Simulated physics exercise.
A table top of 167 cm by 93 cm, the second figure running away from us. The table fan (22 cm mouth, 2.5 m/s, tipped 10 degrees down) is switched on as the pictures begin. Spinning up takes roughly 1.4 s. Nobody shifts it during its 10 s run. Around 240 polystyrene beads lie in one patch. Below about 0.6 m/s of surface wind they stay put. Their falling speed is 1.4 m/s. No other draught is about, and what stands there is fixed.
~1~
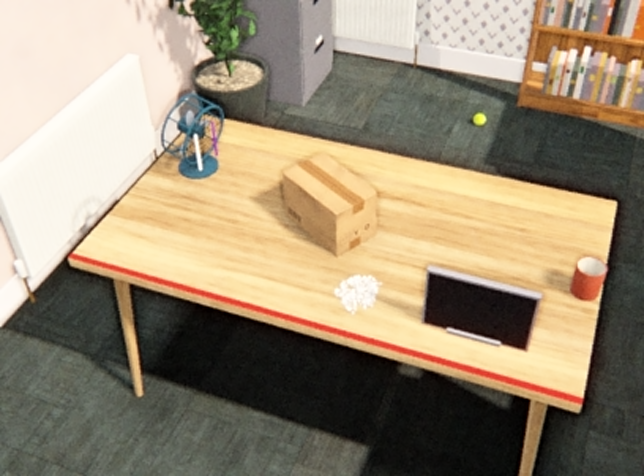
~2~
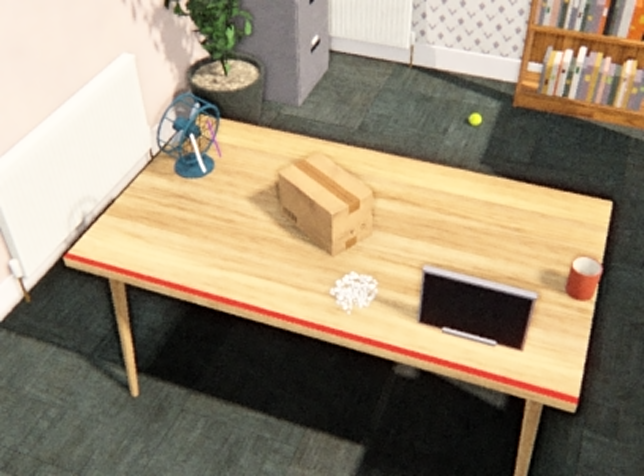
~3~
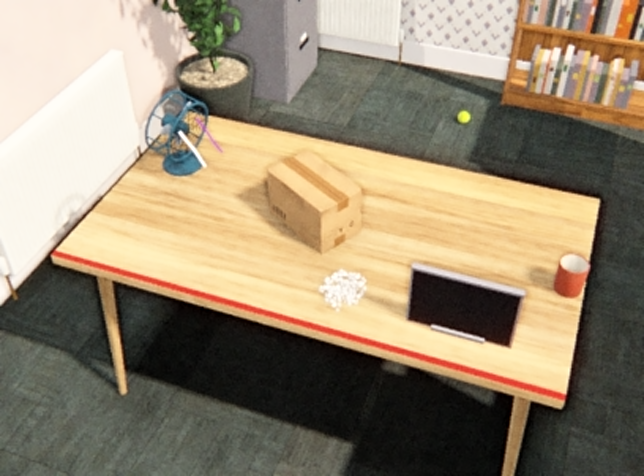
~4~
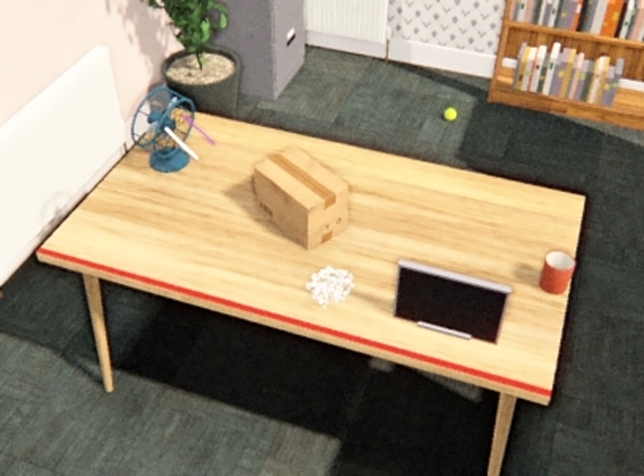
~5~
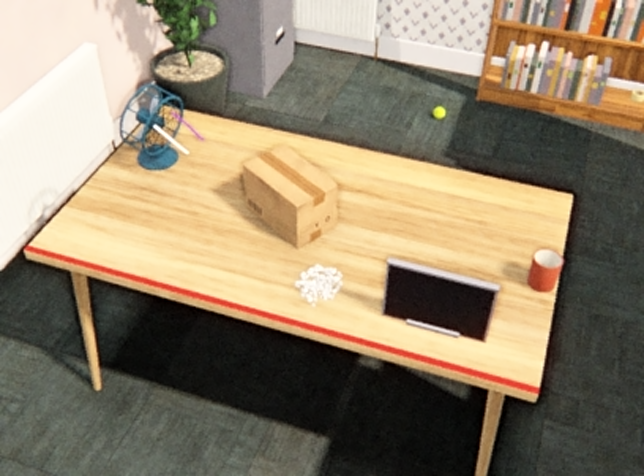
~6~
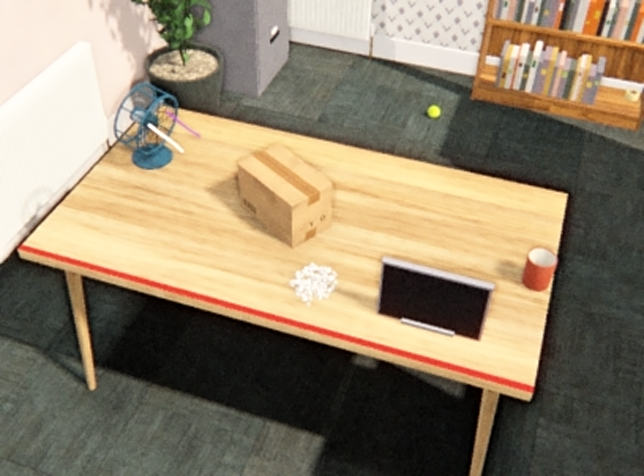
A wooden table with a fan, box and beads drifts slightly left in view.
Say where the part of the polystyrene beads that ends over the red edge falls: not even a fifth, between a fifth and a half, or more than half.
Of the polystyrene beads, more than half end over the red edge.
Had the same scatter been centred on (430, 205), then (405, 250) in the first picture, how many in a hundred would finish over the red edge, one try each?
In turn about 0 %, 0 %.
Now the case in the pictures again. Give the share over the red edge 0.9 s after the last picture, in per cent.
About 5 %.
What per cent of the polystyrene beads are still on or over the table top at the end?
Near 5 %.
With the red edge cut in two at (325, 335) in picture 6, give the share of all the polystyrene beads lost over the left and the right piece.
About 0 % left and 60 % right.
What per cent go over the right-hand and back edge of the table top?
Roughly 30 % right-hand, 0 % back.
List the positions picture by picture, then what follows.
The middle of the polystyrene beads is near (359, 291), none has stirred yet and the mouth of the table fan is at (193, 130), in the first frame.
The middle of the polystyrene beads is near (354, 291), none has stirred yet and the red edge is centred on (295, 324), in the second frame.
The middle of the polystyrene beads is near (343, 289), none has stirred yet, the top of a box is at (314, 179) and the top of a laptop is at (468, 278), in the third frame.
The middle of the polystyrene beads is near (330, 286) and none has stirred yet, in the fourth frame.
The middle of the polystyrene beads is near (319, 284) and none has stirred yet, in the fifth frame.
The middle of the polystyrene beads is near (314, 283) and none has stirred yet, in the sixth frame.
Then, 0.9 s after the last picture, 100 % are on the move or not yet settled, 6 % are over the red edge; the middle of those still in play is near (326, 286).
Then, 2.1 s after the last picture, 56 % are on the move or not yet settled, 48 % are over the red edge; the middle of those still in play is near (375, 302).
Then, 4.4 s after the last picture, 11 % are on the move or not yet settled, 64 % are over the red edge.
Then, 8.9 s after the last picture, at the end, 64 % are over the red edge.
